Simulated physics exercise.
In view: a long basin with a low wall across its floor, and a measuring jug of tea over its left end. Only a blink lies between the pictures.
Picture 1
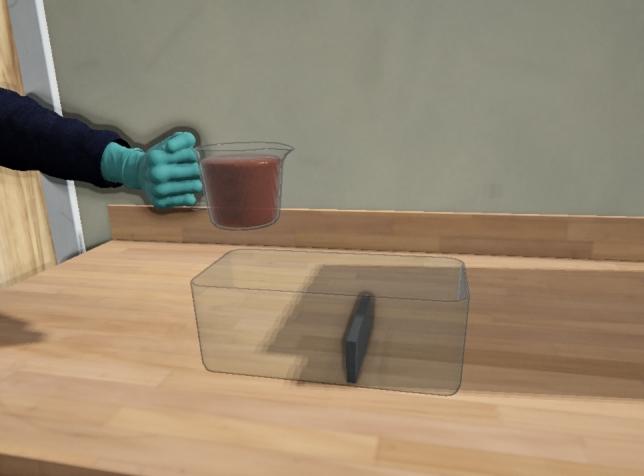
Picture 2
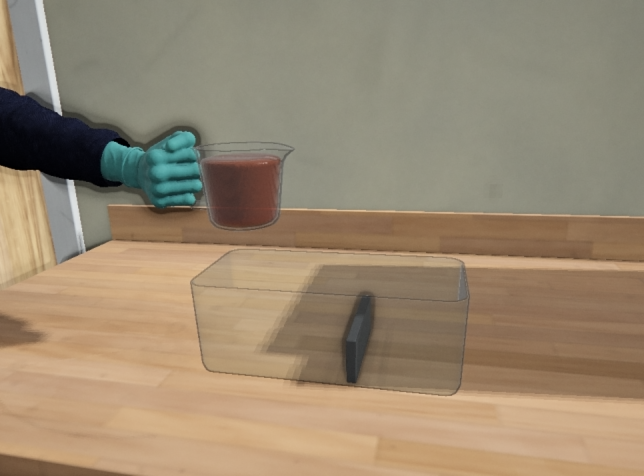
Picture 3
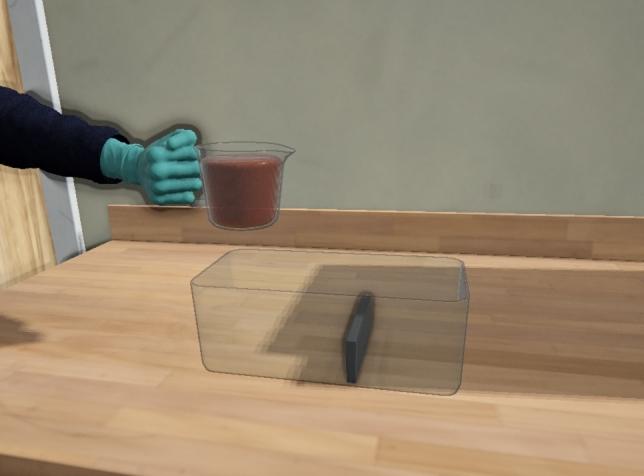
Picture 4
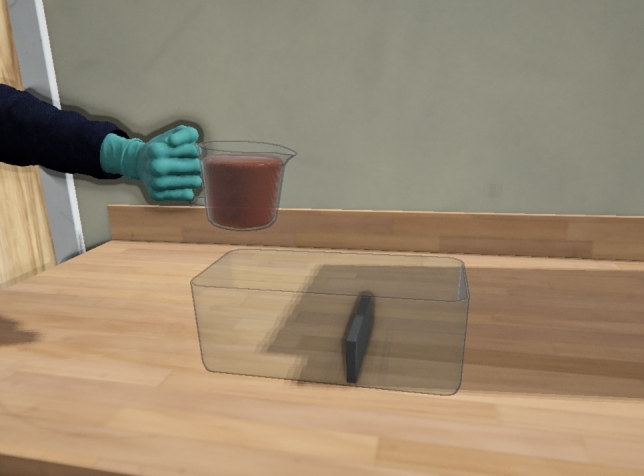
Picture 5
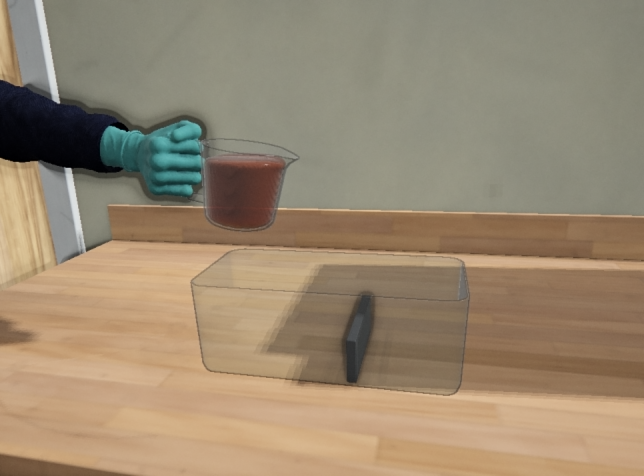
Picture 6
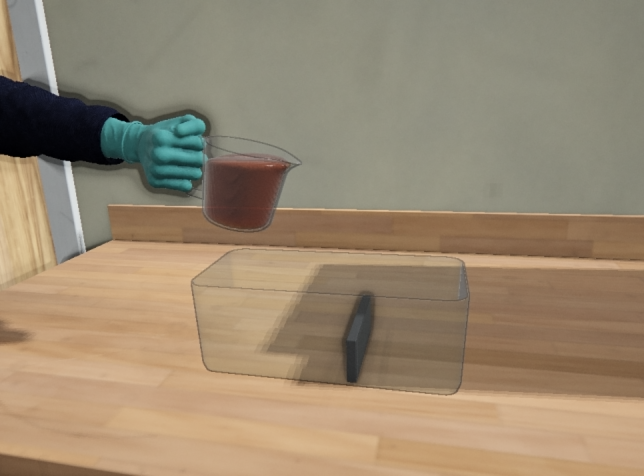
A teal-gloved hand held a clear measuring jug of reddish-brown tea above the left end of a long see-through basin with a low dark wall inside, then slowly tilted it slightly to the right.
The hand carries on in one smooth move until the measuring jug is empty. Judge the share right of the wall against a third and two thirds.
In the end not even a third is right of the wall.
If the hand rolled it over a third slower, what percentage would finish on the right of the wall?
Roughly 10 in a hundred.
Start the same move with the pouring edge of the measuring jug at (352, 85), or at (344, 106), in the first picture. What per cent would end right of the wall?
Near 85 % and 80 %.
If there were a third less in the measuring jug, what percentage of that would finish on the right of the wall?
Near 5 %.
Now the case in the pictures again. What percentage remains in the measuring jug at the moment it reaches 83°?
Some 55 per cent.
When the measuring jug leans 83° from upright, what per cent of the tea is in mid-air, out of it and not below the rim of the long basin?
Near 25 %.
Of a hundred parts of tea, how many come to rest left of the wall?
Close to 95 per cent.
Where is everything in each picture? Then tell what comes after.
In the first picture, tilt 0°; pouring edge (294, 148); surface from (206, 158) to (282, 158); the long basin's rim runs from (212, 266) to (466, 280); the wall's top is at (359, 317).
In the second picture, tilt 1°; pouring edge (294, 148); surface from (206, 158) to (283, 159).
In the third picture, tilt 2°; pouring edge (295, 150); surface from (207, 157) to (283, 159).
In the fourth picture, tilt 5°; pouring edge (297, 153); surface from (209, 157) to (284, 160).
In the fifth picture, tilt 9°; pouring edge (299, 158); surface from (210, 158) to (287, 161).
In the sixth picture, tilt 14°; pouring edge (302, 163); surface from (212, 159) to (291, 162).
A moment on, the tilt is 83° and 57 per cent is still to pour, 17 is left of the wall and 1 right of it.
Next, the tilt is 117° and 4 per cent is still to pour, 86 is left of the wall and 3 right of it.
Then the tilt is 119° and 0 per cent is still to pour, 92 is left of the wall and 5 right of it.
Later the tilt is 119° and 0 per cent is still to pour, 93 is left of the wall and 5 right of it.
In the end 93 per cent lies left of the wall, 5 right of it and 2 outside.
